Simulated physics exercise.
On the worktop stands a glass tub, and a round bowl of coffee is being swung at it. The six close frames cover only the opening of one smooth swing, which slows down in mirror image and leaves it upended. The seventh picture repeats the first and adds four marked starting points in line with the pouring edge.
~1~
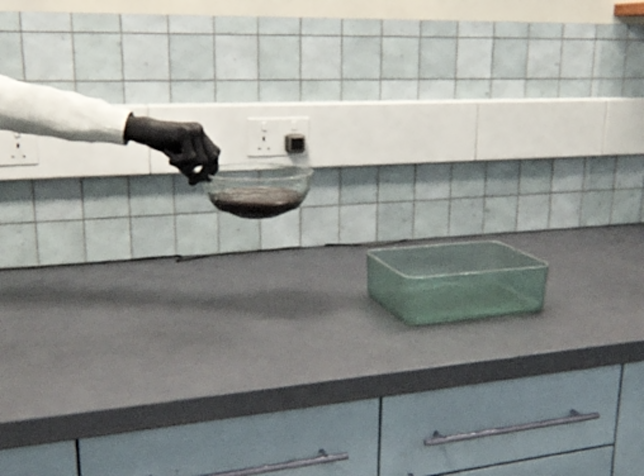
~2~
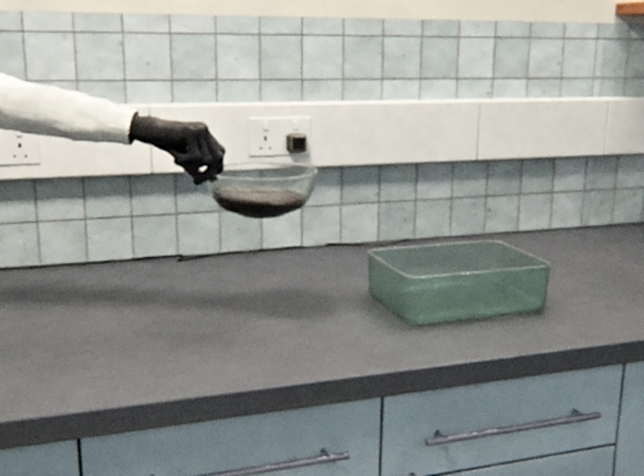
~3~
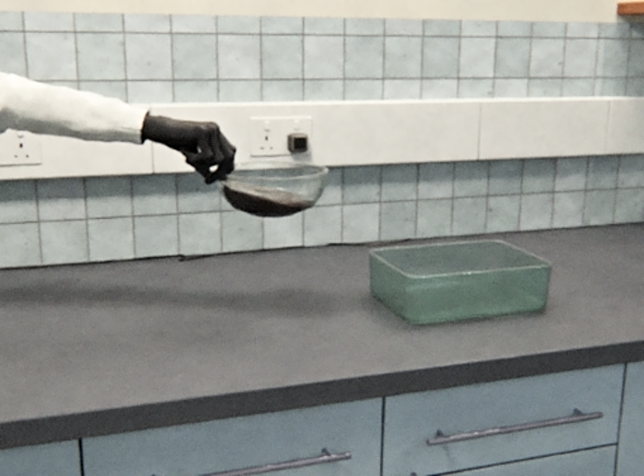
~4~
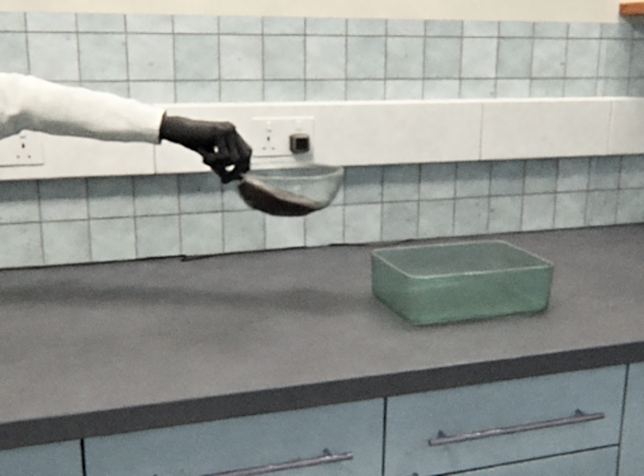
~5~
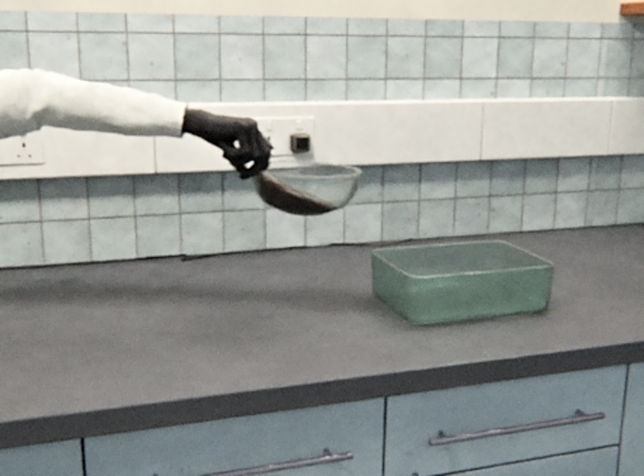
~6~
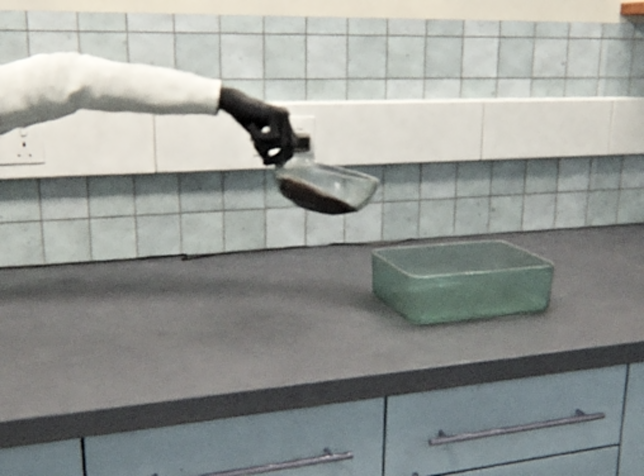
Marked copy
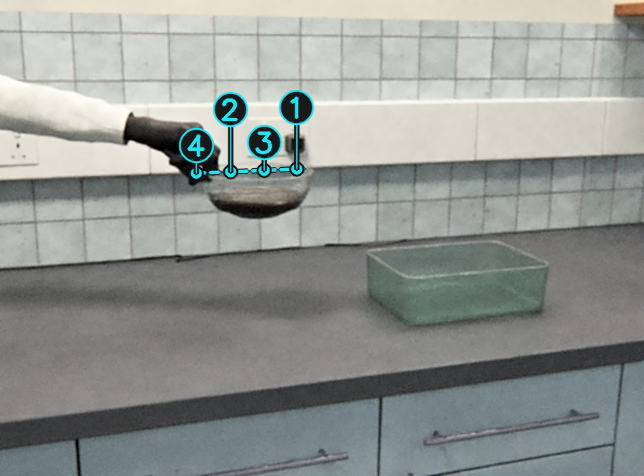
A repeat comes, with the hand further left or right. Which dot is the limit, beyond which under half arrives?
Take 3.
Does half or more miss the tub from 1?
No, not at all.
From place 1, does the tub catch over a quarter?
Yes, clearly.
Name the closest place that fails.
Place 2.
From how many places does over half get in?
Two of the four.
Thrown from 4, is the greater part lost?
Yes, it does.
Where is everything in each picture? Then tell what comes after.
Upright, lip at (308, 168); tub from (402, 325) to (541, 309); nothing has left yet.
Upright, lip at (313, 168); nothing has left yet.
Upright, lip at (323, 167); nothing has left yet.
Upright, lip at (338, 167); nothing has left yet.
Tipped about 3°, lip at (356, 168); nothing has left yet.
Tipped about 14°, lip at (374, 178); nothing has left yet.
On the marked copy, 1 at (296, 169); 2 at (230, 171); 3 at (264, 170); 4 at (196, 173).
With 1, about 83 % lands in the tub, 7 % falls short and 10 % goes beside or beyond.
With 2, about 30 % lands in the tub, 66 % falls short and 3 % goes beside or beyond.
With 3, about 67 % lands in the tub, 27 % falls short and 6 % goes beside or beyond.
With 4, about 3 % lands in the tub, 95 % falls short.
